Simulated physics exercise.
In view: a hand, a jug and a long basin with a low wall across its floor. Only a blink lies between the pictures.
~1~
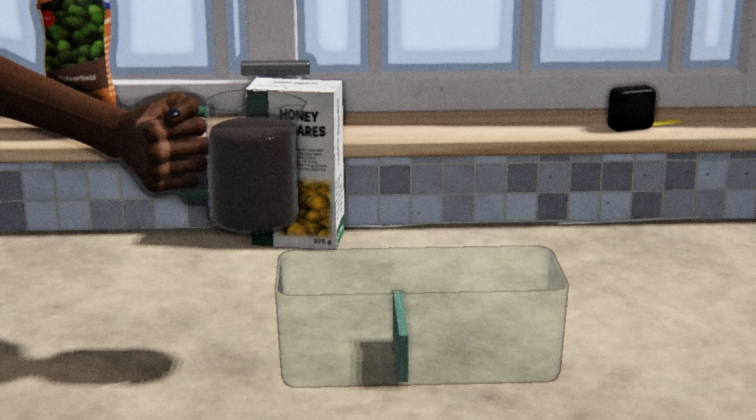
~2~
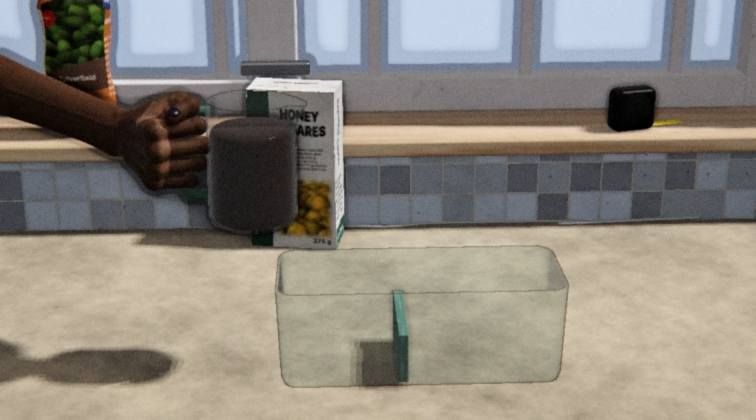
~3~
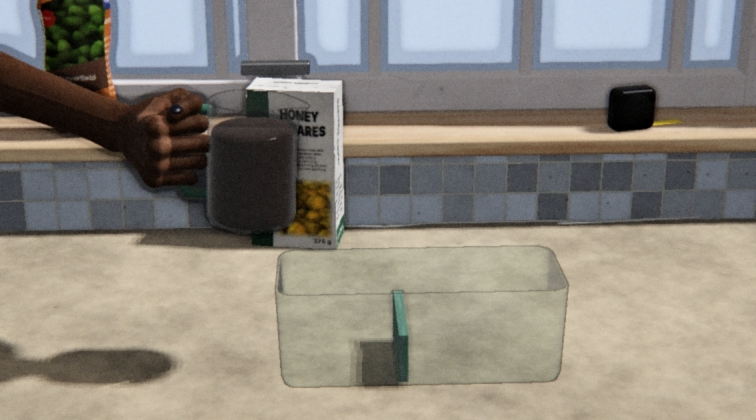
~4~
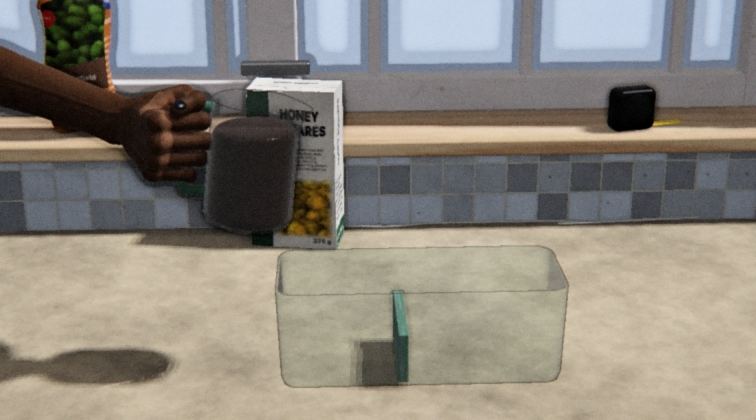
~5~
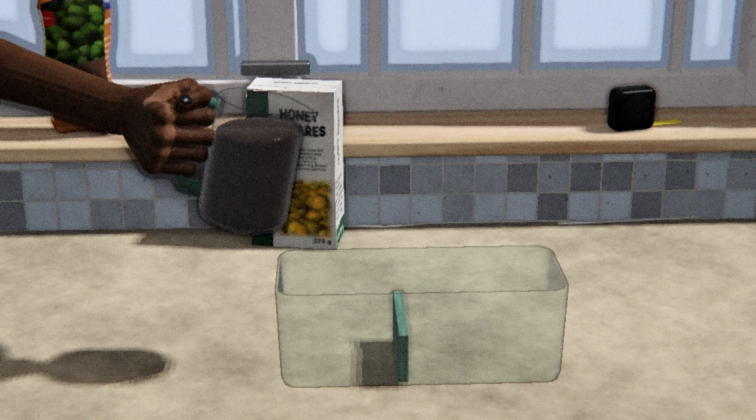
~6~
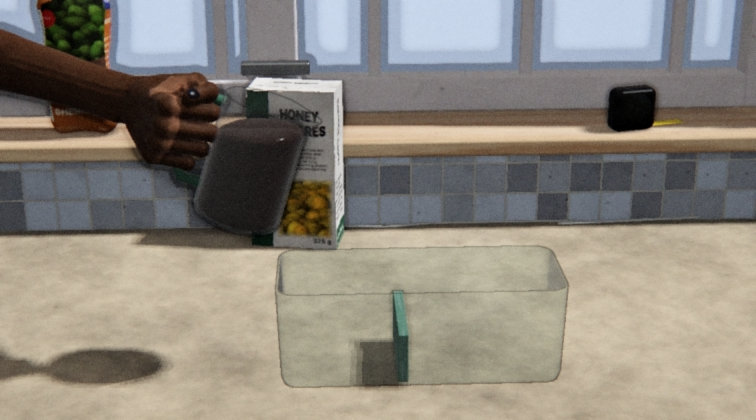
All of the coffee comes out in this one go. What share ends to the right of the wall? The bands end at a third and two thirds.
In the end less than a third is right of the wall.
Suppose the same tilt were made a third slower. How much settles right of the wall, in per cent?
Roughly 10 in a hundred.
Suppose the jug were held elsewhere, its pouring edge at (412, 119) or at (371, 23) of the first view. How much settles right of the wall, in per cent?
The first gives 95 %, the second 95 %.
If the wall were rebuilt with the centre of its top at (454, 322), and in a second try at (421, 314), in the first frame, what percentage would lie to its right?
In turn 5 and 0 in a hundred.
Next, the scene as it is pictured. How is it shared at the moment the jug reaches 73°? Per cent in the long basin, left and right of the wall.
Some 0 per cent left and 0 right.
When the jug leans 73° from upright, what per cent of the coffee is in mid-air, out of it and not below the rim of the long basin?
About 10 per cent.
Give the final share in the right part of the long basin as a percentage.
Roughly 5 in a hundred.
A moment on, the jug is tipped part way and 87 per cent is still to pour, 2 is left of the wall and 0 right of it.
Next, the jug is tipped right over and 38 per cent is still to pour, 38 is left of the wall and 3 right of it.
Then the jug is tipped right over and 7 per cent is still to pour, 80 is left of the wall and 5 right of it.
Later the jug is tipped right over and 1 per cent is still to pour, 91 is left of the wall and 5 right of it.
In the end 92 per cent lies left of the wall, 6 right of it and 3 outside.
